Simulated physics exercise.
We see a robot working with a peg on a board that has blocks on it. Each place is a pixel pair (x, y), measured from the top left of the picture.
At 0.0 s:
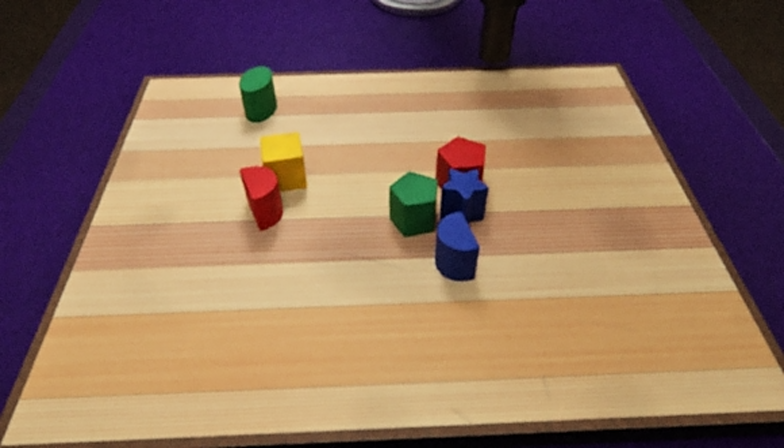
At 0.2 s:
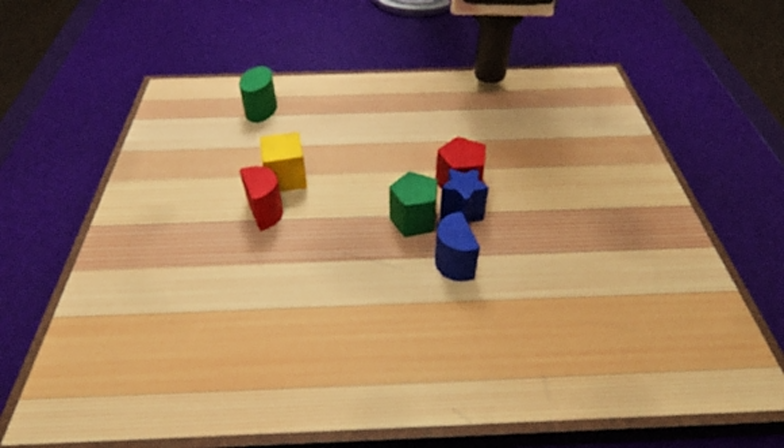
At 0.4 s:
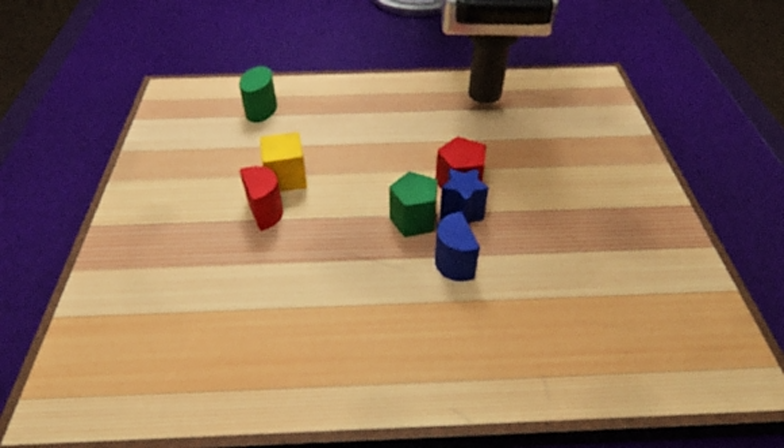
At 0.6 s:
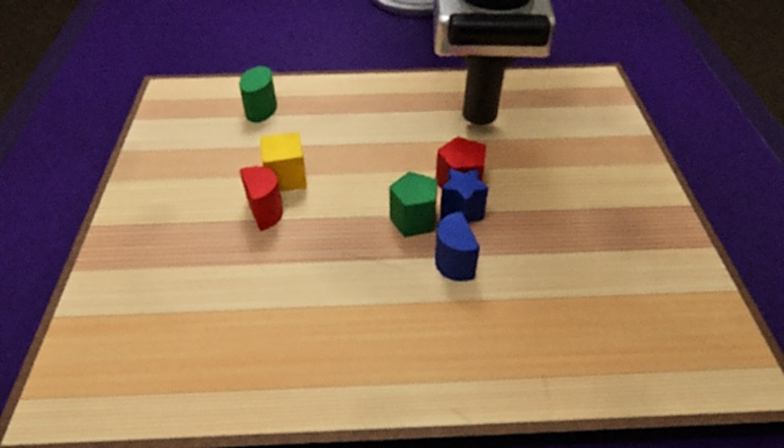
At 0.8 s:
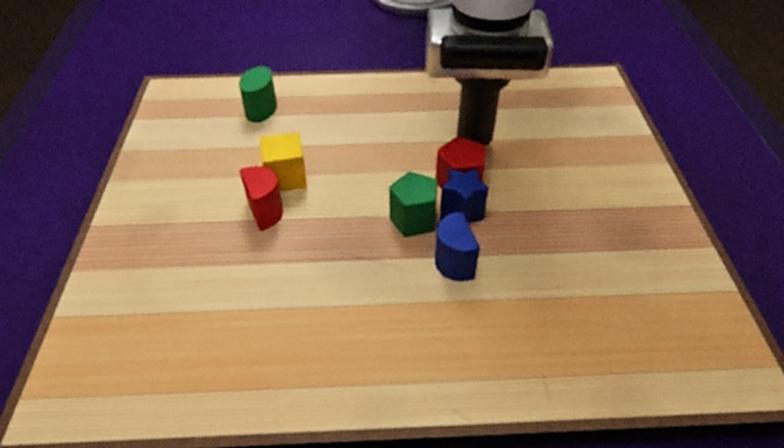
On a striped wooden board, a robot arm's dark peg moving down from the top edge toward the red pentagonal block, blocks staying still.
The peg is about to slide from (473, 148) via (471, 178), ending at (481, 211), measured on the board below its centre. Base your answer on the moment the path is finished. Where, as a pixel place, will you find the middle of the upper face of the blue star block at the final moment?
It is going to be at (457, 239).
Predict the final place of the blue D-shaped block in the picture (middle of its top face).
It sits at (441, 267).
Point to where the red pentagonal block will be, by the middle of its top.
Its top face will be centred at roughly (464, 206).
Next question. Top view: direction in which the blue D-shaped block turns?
Counterclockwise from above.
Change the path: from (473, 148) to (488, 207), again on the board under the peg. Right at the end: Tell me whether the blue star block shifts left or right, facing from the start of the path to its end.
Right side.
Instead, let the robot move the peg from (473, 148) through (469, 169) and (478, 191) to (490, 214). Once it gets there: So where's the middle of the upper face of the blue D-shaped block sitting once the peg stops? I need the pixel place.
Its top middle is near (439, 268).
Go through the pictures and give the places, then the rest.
Tip of the peg (494, 56), middles of tops, green pentagonal block (415, 188), blue D-shaped block (457, 232), red pentagonal block (464, 152), blue star block (465, 182), in the first picture.
Peg (490, 75), nothing pushed, in the second picture.
Peg (485, 94), nothing pushed, in the third picture.
Peg (480, 115), nothing pushed, in the fourth picture.
Peg (475, 137), green pentagonal block (415, 188), blue D-shaped block (457, 232), red pentagonal block (464, 152), blue star block (465, 182), in the fifth picture.
On the path given first. Halfway along, peg (473, 167); red pentagonal block (460, 172); blue star block (464, 203).
At the end, peg (483, 199); green pentagonal block (409, 192), turned 15° clockwise; blue D-shaped block (441, 267), turned 25° anticlockwise; red pentagonal block (464, 206), turned 20° clockwise; blue star block (457, 239).
